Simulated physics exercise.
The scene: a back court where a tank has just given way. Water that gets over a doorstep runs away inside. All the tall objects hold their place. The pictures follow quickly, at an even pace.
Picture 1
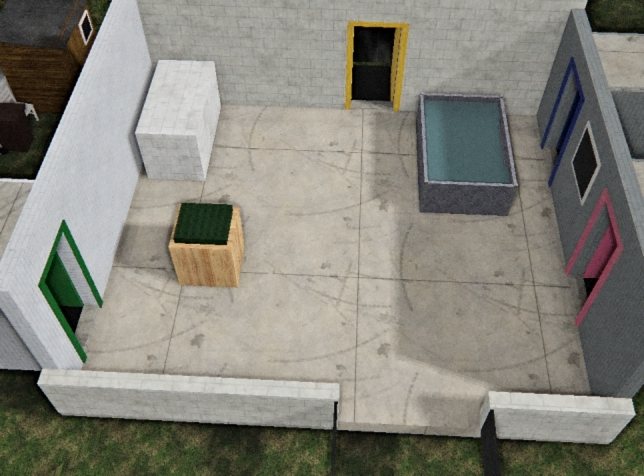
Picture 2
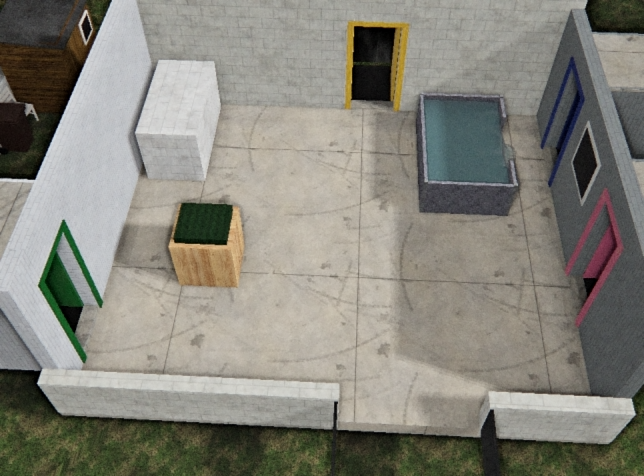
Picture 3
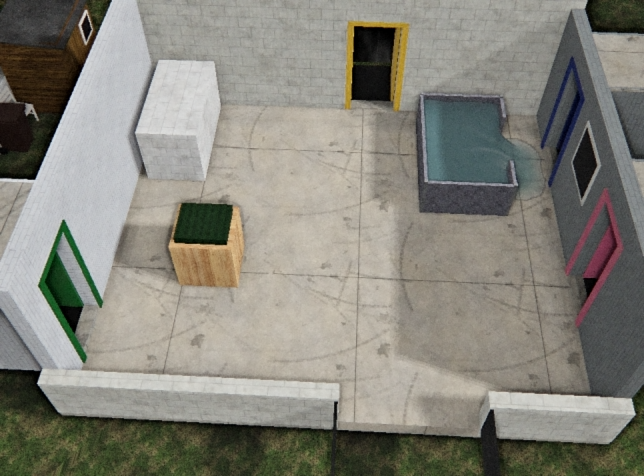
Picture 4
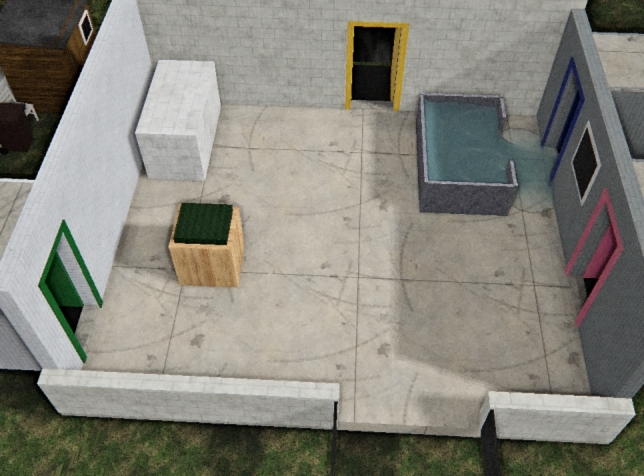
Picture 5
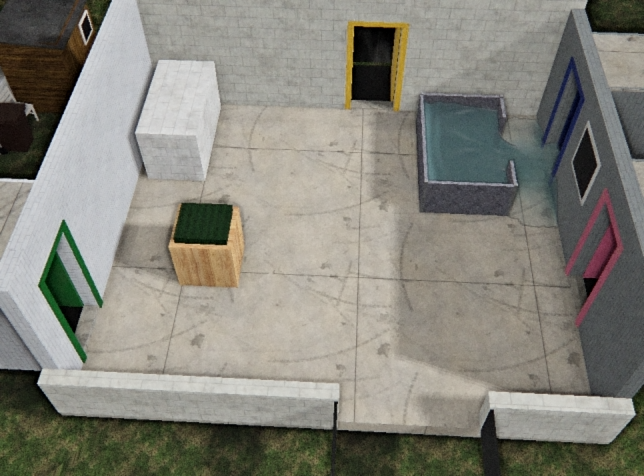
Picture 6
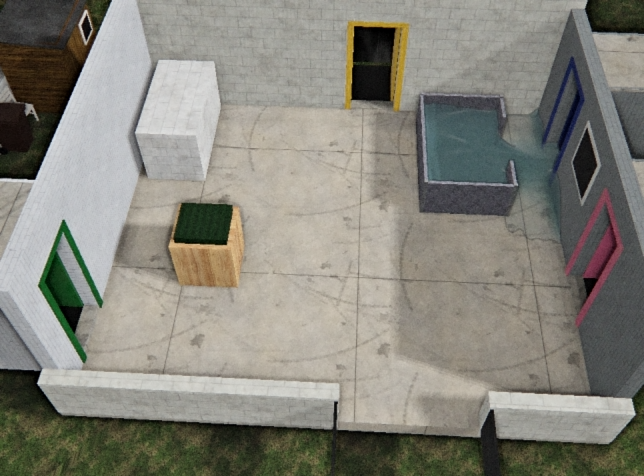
Water pouring from a gap in the right side of a raised tank, spreading across the floor beside a blue-framed doorway.
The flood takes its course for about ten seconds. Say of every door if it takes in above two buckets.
The blue door lets in a lot; the pink door admits no more than that; the green door admits no more than that; the yellow door admits no more than that.
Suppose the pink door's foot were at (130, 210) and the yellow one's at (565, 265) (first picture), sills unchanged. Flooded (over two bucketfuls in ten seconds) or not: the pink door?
My reading: Pink door is under.
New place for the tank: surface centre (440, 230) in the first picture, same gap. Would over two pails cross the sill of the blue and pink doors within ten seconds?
Then: The blue one takes less; the pink one goes over.
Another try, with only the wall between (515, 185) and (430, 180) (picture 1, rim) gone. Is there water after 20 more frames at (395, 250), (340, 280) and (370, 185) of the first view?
In that order: Awash, awash, free of water.
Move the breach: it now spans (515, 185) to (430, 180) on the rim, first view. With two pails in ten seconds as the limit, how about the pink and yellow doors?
The pink one lets more in; the yellow one takes less.
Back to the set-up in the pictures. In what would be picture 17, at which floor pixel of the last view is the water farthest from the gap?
Roughly at (586, 419).
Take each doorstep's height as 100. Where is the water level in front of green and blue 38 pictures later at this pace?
In turn 0 and 190 per cent.
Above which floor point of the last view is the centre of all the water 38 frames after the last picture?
At about (453, 210).
A moment on, water covers 10 % of the floor; the blue door far over two buckets in, the pink door wet at the sill, nothing in, the green door not reached, the yellow door not reached.
Next, water covers 20 % of the floor; the blue door far over two buckets in, the pink door wet at the sill, nothing in, the green door not reached, the yellow door not reached.
Then, water covers 30 % of the floor; the blue door far over two buckets in, the pink door wet at the sill, nothing in, the green door not reached, the yellow door wet at the sill, nothing in.
Later, water covers 45 % of the floor; the blue door far over two buckets in, the pink door wet at the sill, nothing in, the green door not reached, the yellow door under two buckets in.
In the end, water covers 55 % of the floor; the blue door far over two buckets in, the pink door wet at the sill, nothing in, the green door not reached, the yellow door under two buckets in.
